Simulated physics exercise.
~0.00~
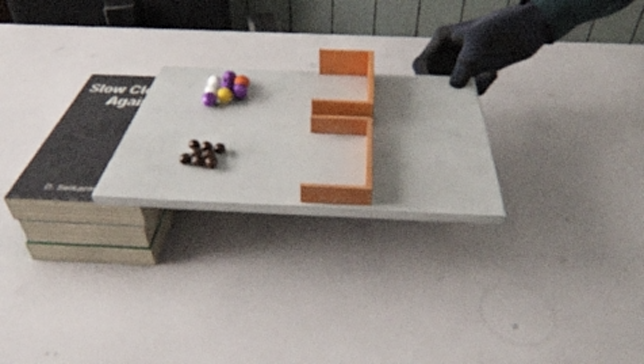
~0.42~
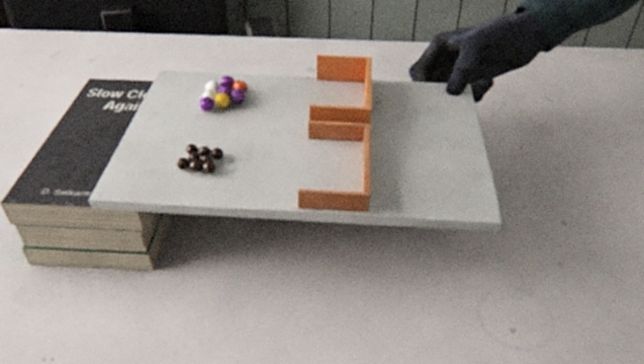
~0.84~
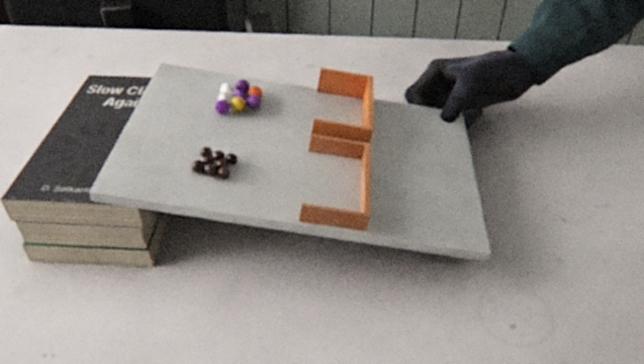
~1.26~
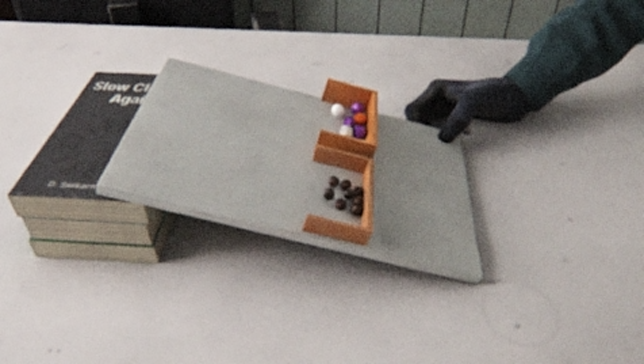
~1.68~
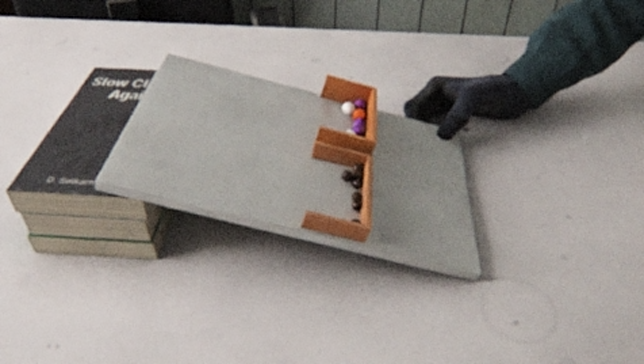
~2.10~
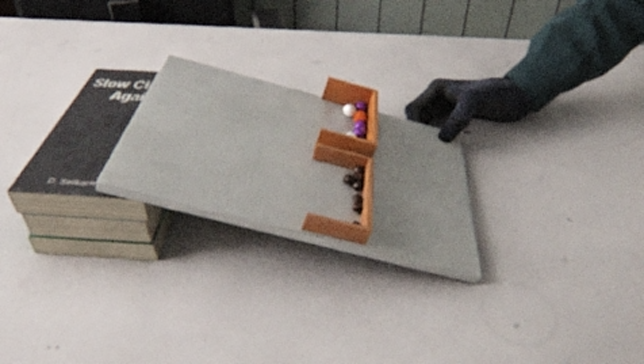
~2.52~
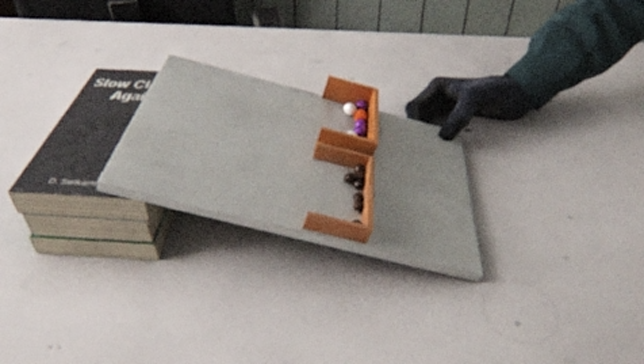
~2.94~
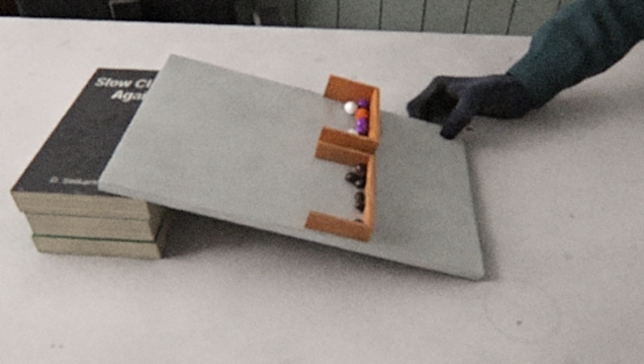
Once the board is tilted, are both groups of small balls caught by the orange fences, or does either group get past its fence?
Both groups are caught, with the dark balls gathered behind the near fence and the multicoloured ones behind the far fence.
The footage shows a gloved hand lowering the right end of a pale board propped on stacked books, until small dark balls and a multicoloured cluster move down the slope to the right and come to rest gathered behind two orange fences, with the board still tilted.
